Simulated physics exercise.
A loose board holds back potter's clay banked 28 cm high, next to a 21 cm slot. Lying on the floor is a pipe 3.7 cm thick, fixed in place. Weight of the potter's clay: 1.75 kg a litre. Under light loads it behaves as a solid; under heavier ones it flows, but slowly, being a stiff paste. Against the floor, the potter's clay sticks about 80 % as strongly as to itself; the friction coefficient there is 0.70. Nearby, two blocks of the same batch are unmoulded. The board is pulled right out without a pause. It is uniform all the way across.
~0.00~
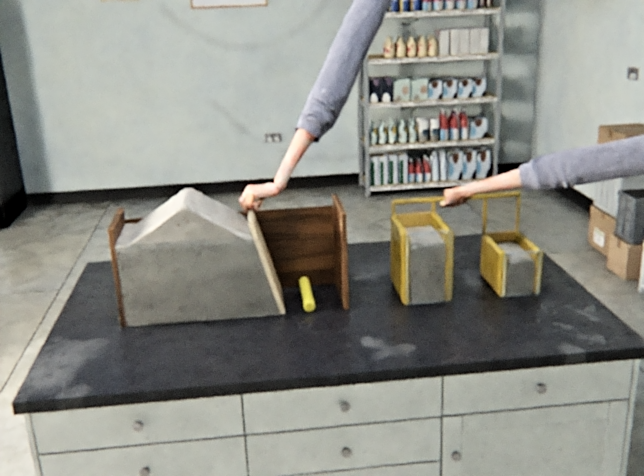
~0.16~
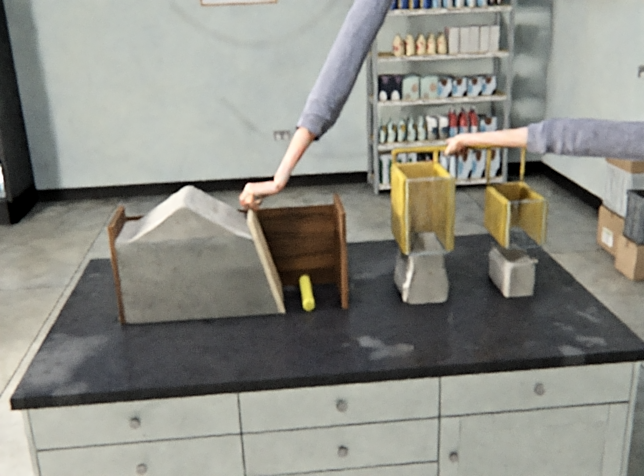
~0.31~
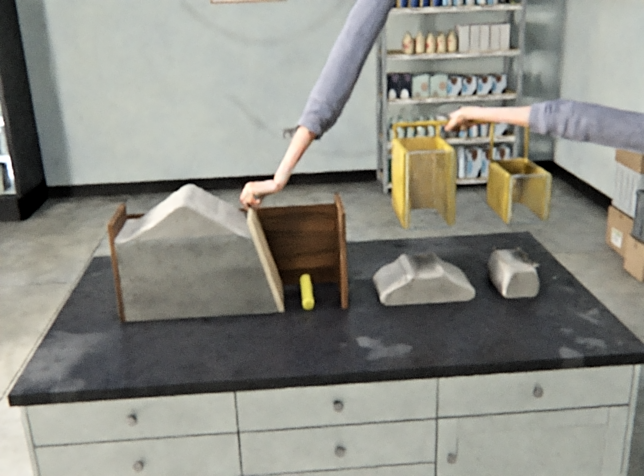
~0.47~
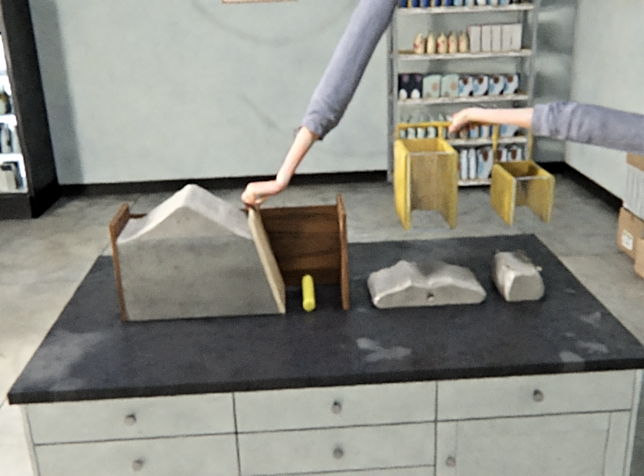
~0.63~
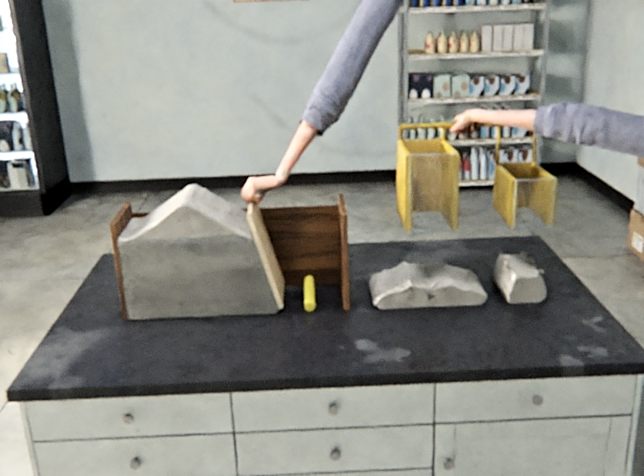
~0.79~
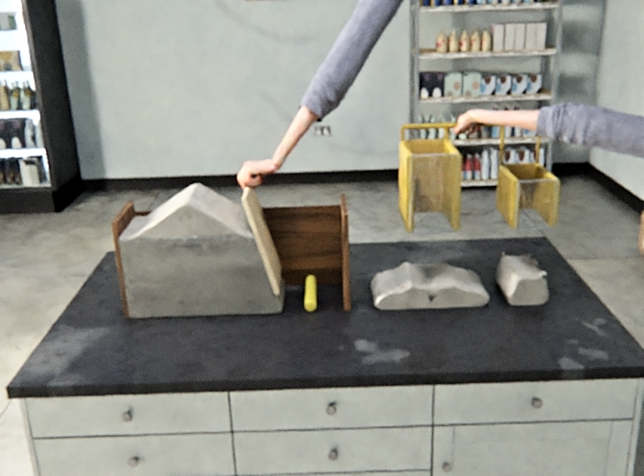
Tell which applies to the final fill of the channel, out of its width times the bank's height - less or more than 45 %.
What applies is more.
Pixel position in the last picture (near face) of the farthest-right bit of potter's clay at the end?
I'd point to around (344, 309).
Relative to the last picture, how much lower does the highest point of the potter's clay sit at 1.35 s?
Roughly 9.0 cm.
By 1.04 s, the fallen stuff reaches 36 % of the way across, with nothing on top of the pipe; the channel is 10 % full.
By 1.35 s, the fallen stuff reaches 82 % of the way across, with 9.2 cm on top of the pipe; the channel is 34 % full.
By 1.65 s, the fallen stuff reaches 98 % of the way across, with 12 cm on top of the pipe; the channel is 52 % full.
By 1.95 s, the fallen stuff reaches 98 % of the way across, with 12 cm on top of the pipe; the channel is 52 % full.
By 1.99 s, at the end, the fallen stuff reaches 98 % of the way across, with 12 cm on top of the pipe; the channel is 52 % full.
